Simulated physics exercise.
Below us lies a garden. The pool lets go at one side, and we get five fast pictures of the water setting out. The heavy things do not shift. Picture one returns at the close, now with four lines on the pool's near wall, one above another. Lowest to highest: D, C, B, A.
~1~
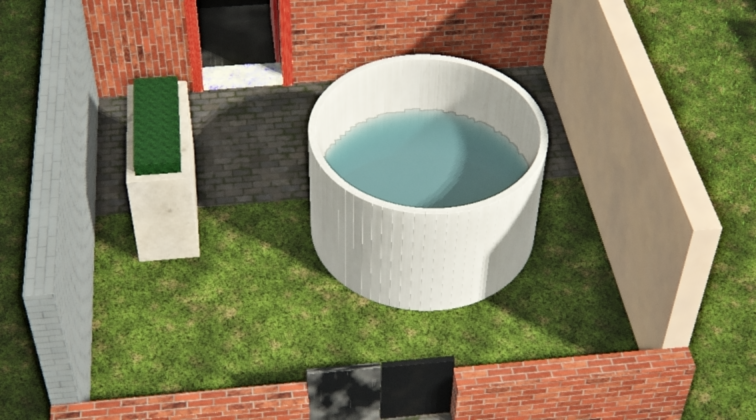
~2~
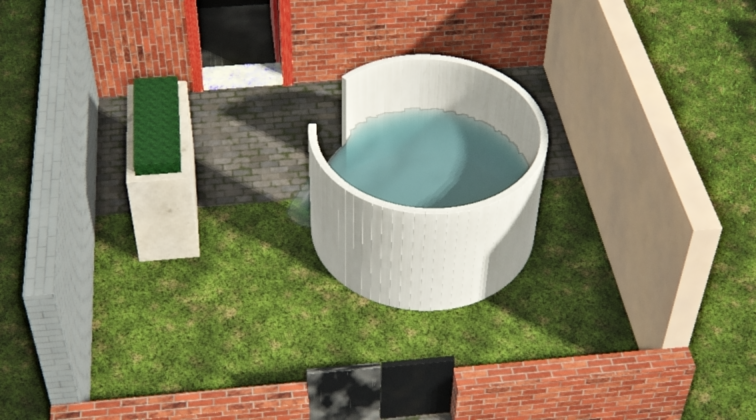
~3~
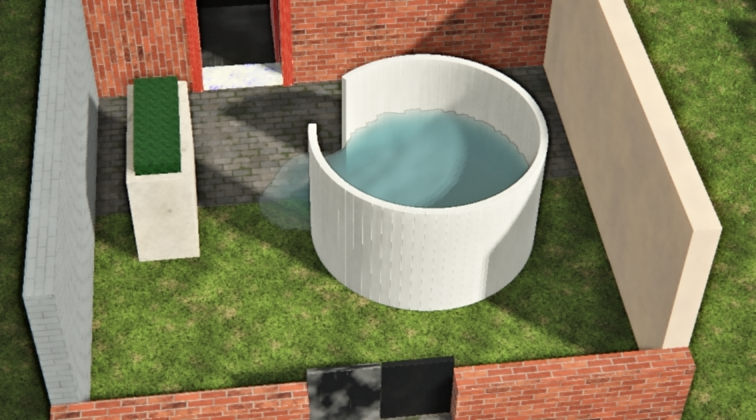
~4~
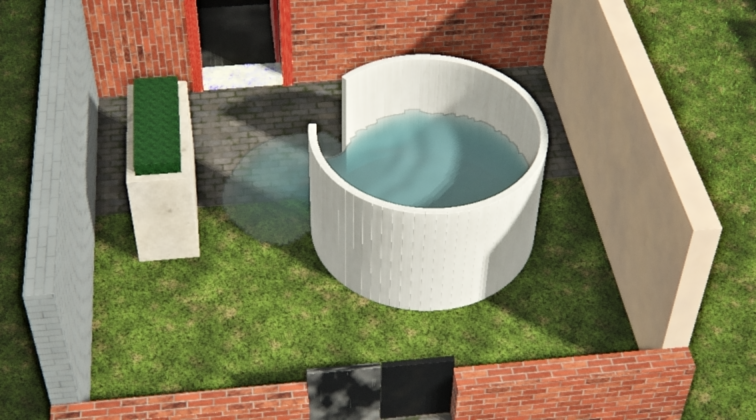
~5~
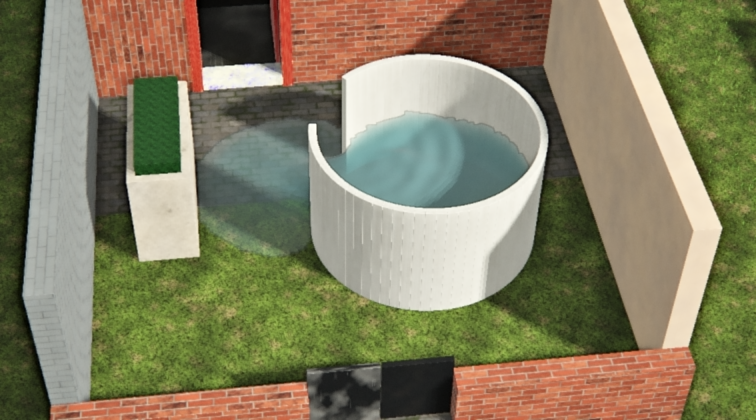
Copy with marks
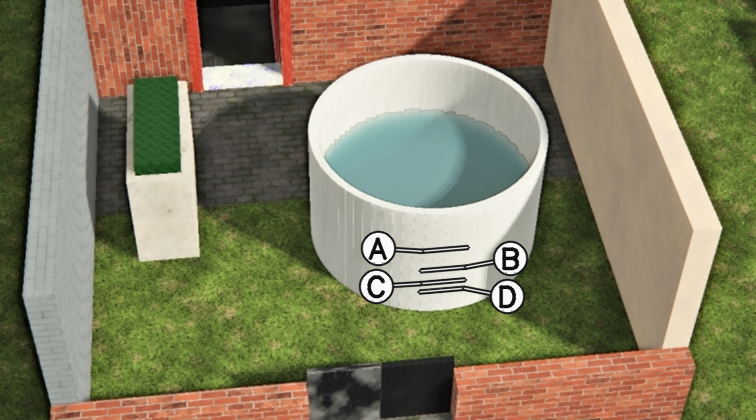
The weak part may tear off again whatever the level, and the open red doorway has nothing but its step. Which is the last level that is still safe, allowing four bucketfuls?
Mark C.
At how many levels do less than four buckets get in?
Two of the four.
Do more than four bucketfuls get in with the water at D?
No.
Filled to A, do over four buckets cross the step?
Yes, that goes wrong.
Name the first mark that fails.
That would be B.
In white, A at (445, 249); B at (443, 269); C at (442, 281); D at (441, 290); from the bottom up D, C, B, A.
Choosing A, dozens of bucketfuls pour in.
Choosing B, about 10 bucketfuls get in.
Choosing C, a bucket or two gets in.
Choosing D, nothing gets over.
